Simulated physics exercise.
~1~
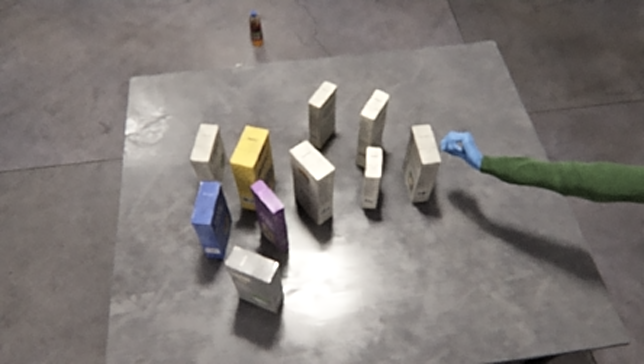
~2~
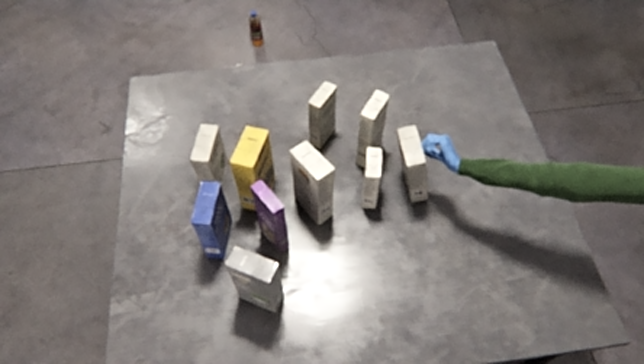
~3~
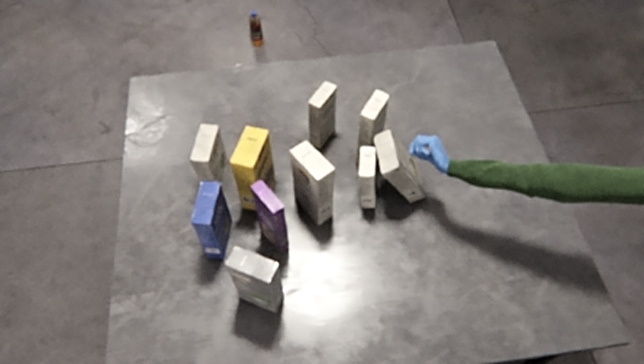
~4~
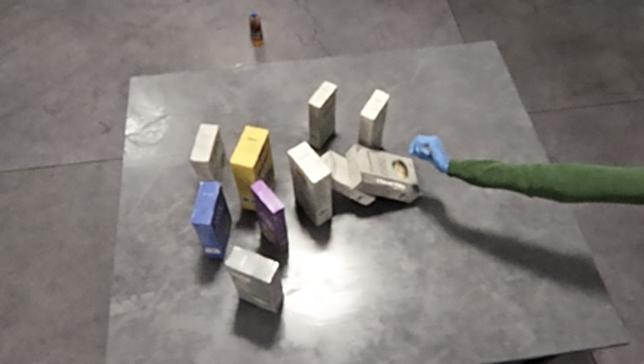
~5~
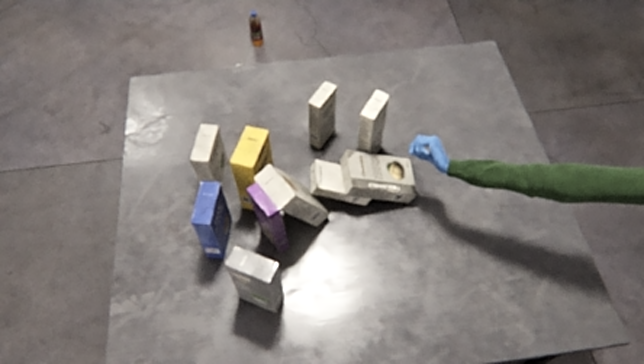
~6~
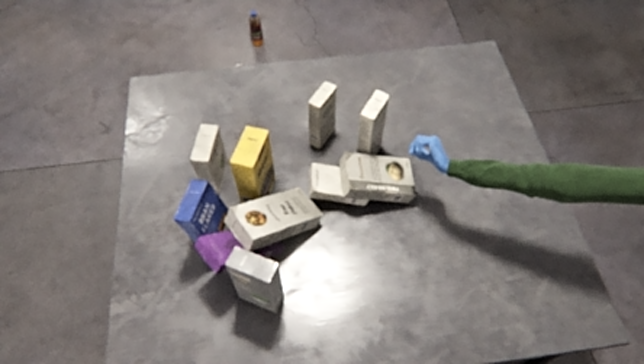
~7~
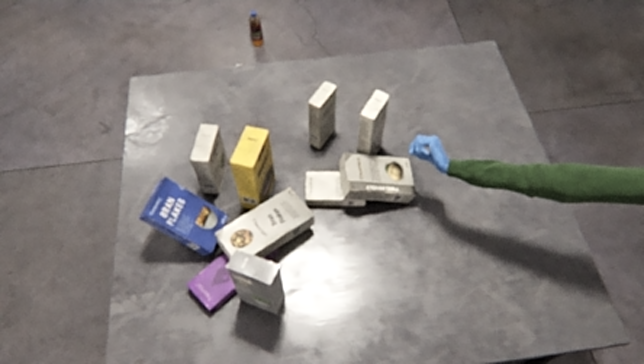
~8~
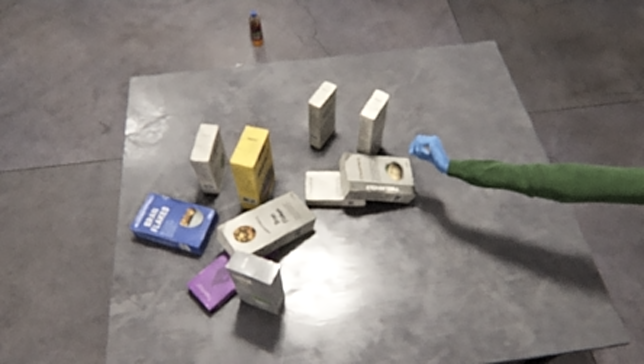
A gloved hand tips one box, toppling four others including the blue and purple ones.
